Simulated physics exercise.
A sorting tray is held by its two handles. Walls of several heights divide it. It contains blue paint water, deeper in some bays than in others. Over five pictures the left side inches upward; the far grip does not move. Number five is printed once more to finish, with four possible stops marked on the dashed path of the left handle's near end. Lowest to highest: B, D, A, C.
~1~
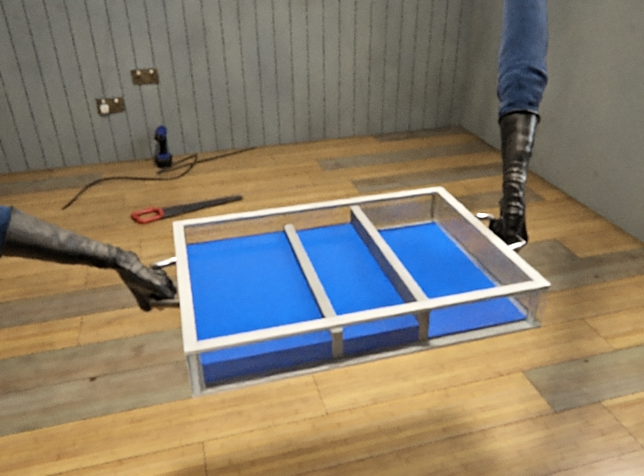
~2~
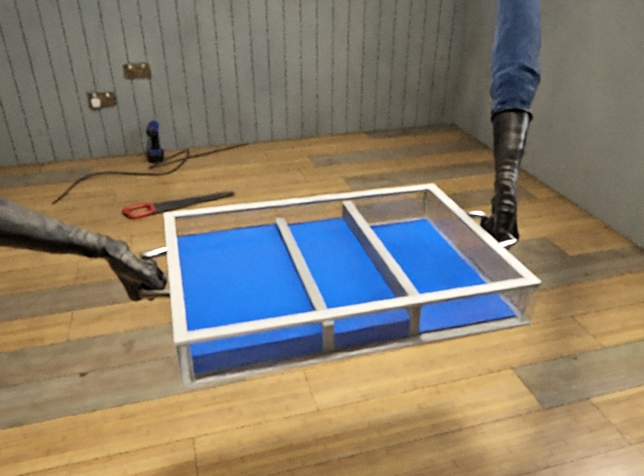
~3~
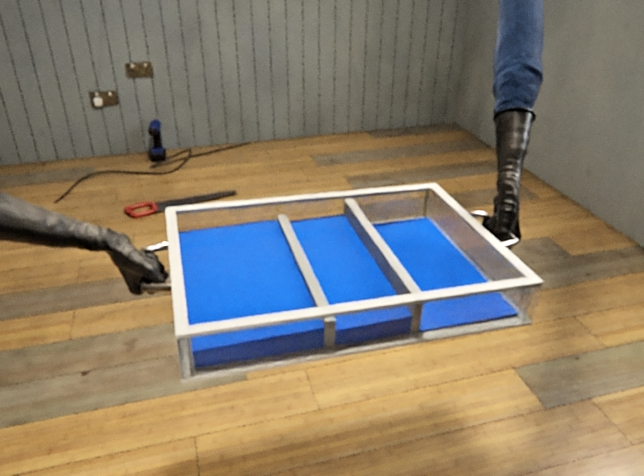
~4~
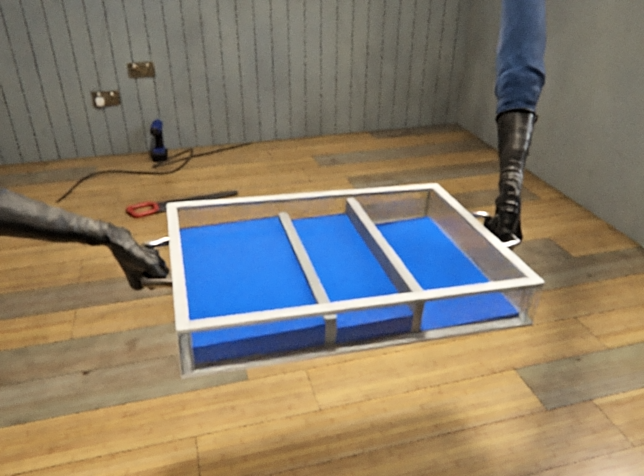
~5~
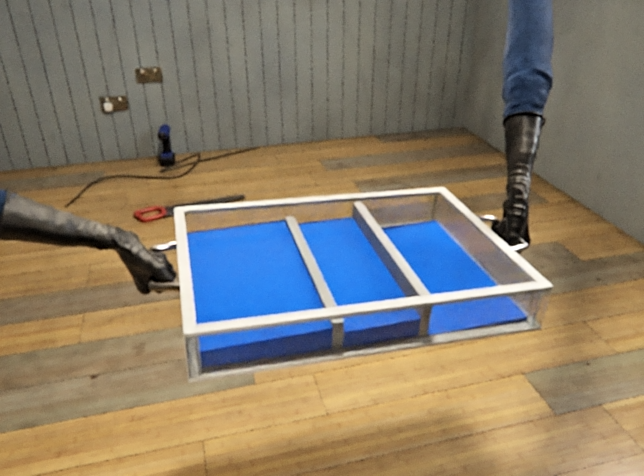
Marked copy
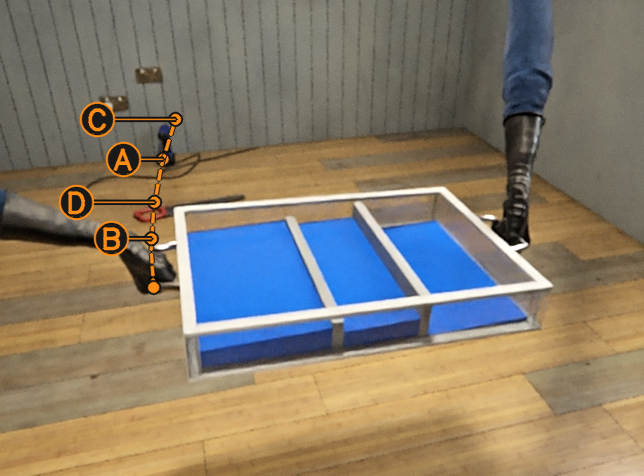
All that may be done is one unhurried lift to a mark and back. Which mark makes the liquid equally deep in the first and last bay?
A works best here.
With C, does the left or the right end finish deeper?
The right one.
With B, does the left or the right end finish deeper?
The left one.
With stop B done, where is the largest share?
It is the left one.
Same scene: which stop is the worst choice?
Here it is stop B.
On the marked copy, A at (163, 159); B at (151, 238); C at (175, 119); D at (154, 202).
If A is chosen, the two end bays stand about equally deep; nothing spills.
If B is chosen, the left end bay stands much deeper than the other; nothing spills.
If C is chosen, the right end bay stands much deeper than the other; nothing spills.
If D is chosen, the left end bay stands much deeper than the other; nothing spills.
